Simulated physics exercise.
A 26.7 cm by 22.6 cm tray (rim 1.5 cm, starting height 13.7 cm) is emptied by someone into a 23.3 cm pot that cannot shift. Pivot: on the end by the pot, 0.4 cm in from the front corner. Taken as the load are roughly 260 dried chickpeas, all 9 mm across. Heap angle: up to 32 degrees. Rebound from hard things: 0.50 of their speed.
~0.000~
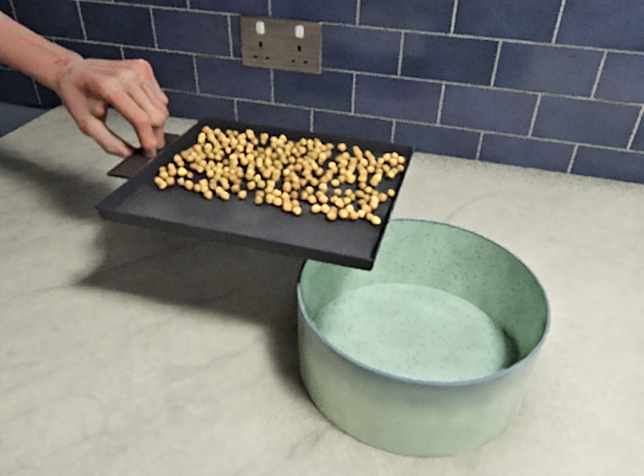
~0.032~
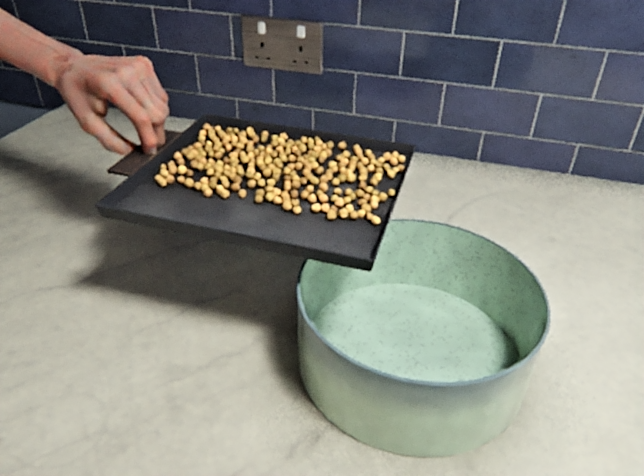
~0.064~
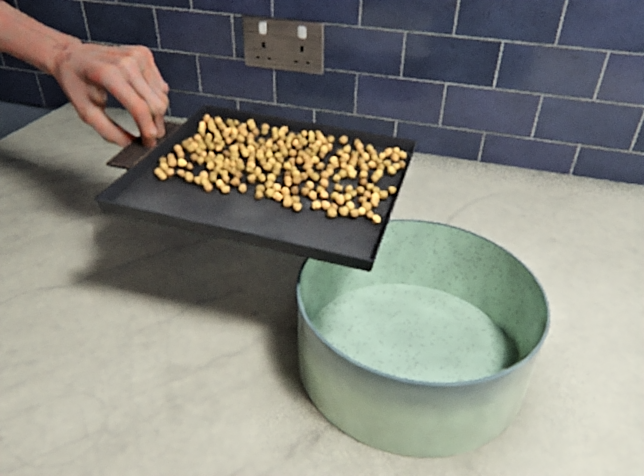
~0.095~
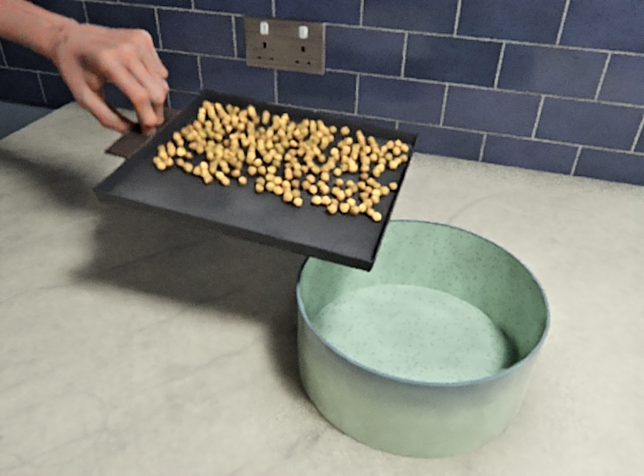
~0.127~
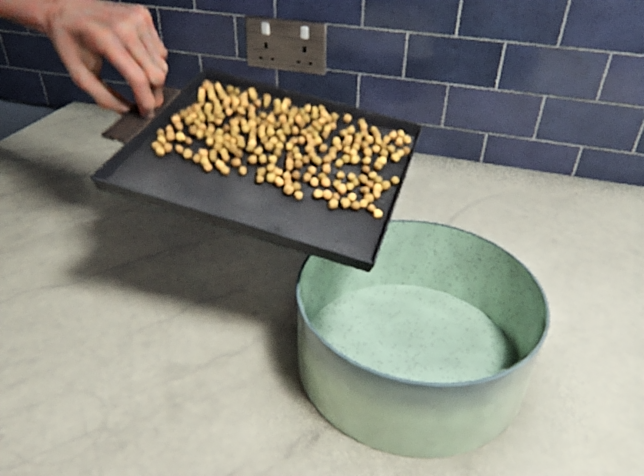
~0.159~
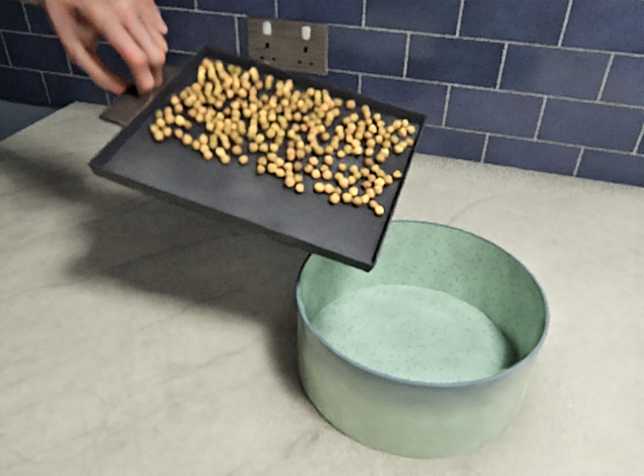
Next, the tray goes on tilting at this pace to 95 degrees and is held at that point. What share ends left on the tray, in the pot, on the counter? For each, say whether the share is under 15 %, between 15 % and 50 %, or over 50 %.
Tray: I predict a token amount of the load, pot: I predict upwards of half of the load, counter: I predict a noticeable chunk of the load.
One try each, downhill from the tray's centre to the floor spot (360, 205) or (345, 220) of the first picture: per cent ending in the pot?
Around 75 % for the first direction, around 95 % for the second.
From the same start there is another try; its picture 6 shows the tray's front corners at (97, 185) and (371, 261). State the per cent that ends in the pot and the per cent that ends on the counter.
In the pot: 65 per cent; on the counter: 35 per cent.
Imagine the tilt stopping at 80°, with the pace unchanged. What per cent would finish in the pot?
65 percent.
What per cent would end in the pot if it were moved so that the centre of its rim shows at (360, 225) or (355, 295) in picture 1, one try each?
In order, about 0 and about 90 per cent.
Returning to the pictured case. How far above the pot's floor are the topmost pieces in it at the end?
My guess is around 2.5 centimetres.
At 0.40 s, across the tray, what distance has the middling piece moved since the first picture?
4 cm.
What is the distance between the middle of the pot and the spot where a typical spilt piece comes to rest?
About 30 centimetres.
Then, at 0.40 s, tilt 56 degrees; the tray holds 100 %, the pot 0 %.
Then, at 0.56 s, tilt 82 degrees; the tray holds 100 %, the pot 0 %.
After 0.85 s, tilt 95 degrees; the tray holds 5 %, the pot 70 %.
By 1.7 s all is still; tray 0 %, pot 75 %, counter 25 %.
